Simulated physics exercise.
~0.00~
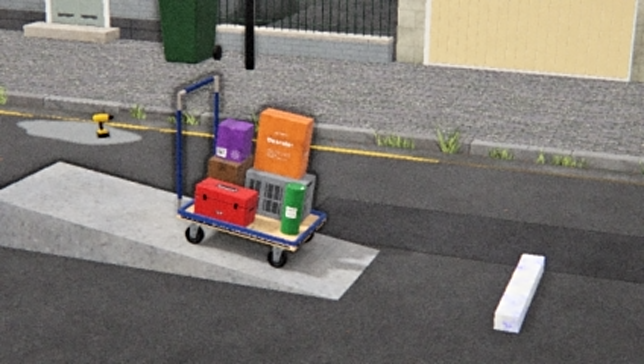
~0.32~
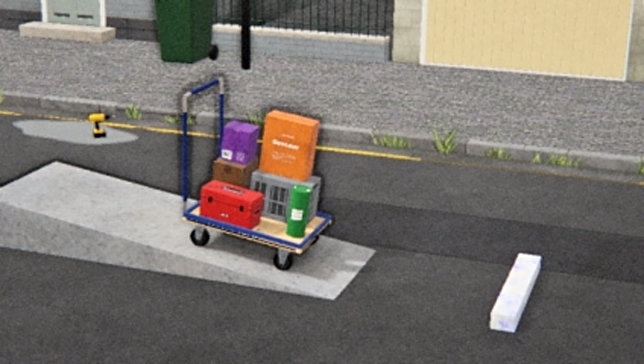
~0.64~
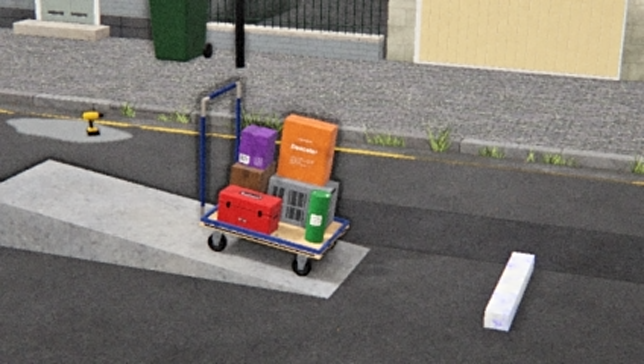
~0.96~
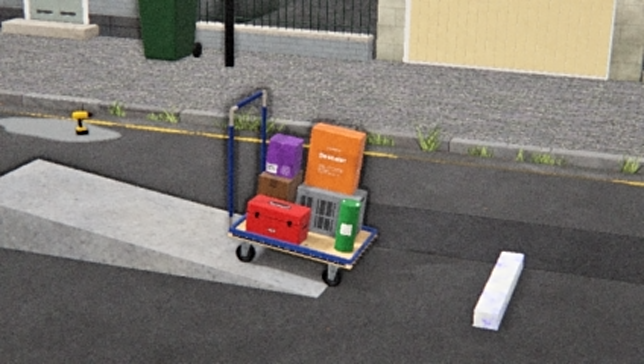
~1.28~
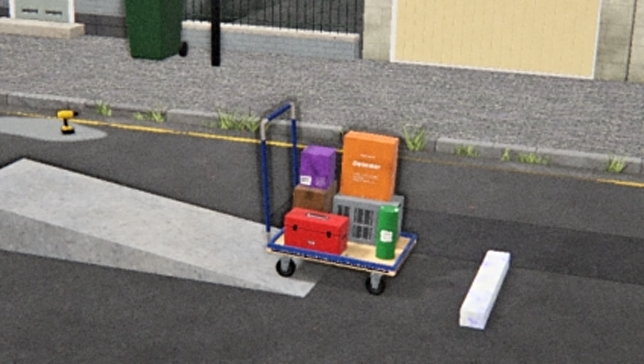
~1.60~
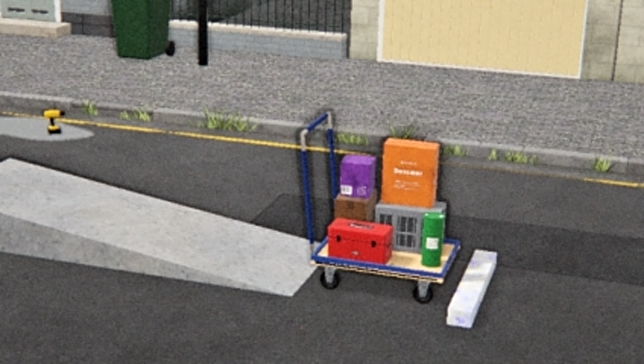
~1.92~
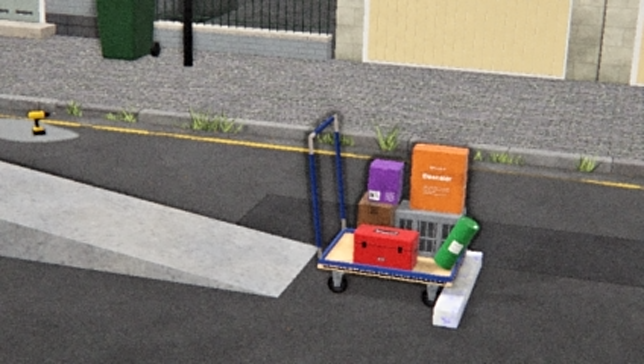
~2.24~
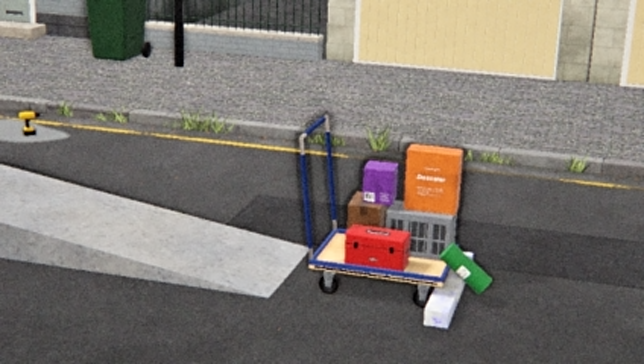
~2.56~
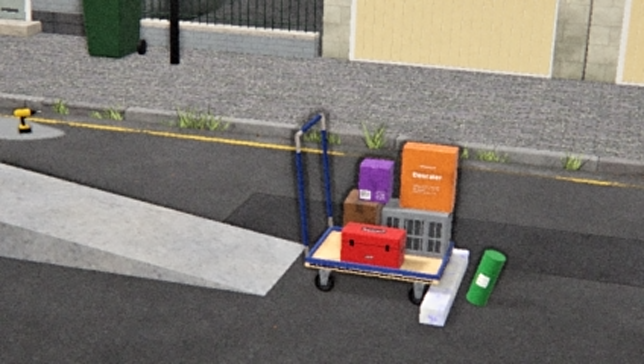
A flat blue-edged trolley carrying a red toolbox, a green canister, a grey crate and purple, orange and brown boxes rolls down a pale ramp to the right. It leaves the foot of the ramp and crosses the dark, flat ground towards a low white kerb, its load still in place. When the trolley reaches the kerb and stops, the green canister tips to the right over the deck's edge. It tumbles across the kerb and comes to rest beyond it on the ground, while the toolbox, crate and boxes remain upright on the trolley.
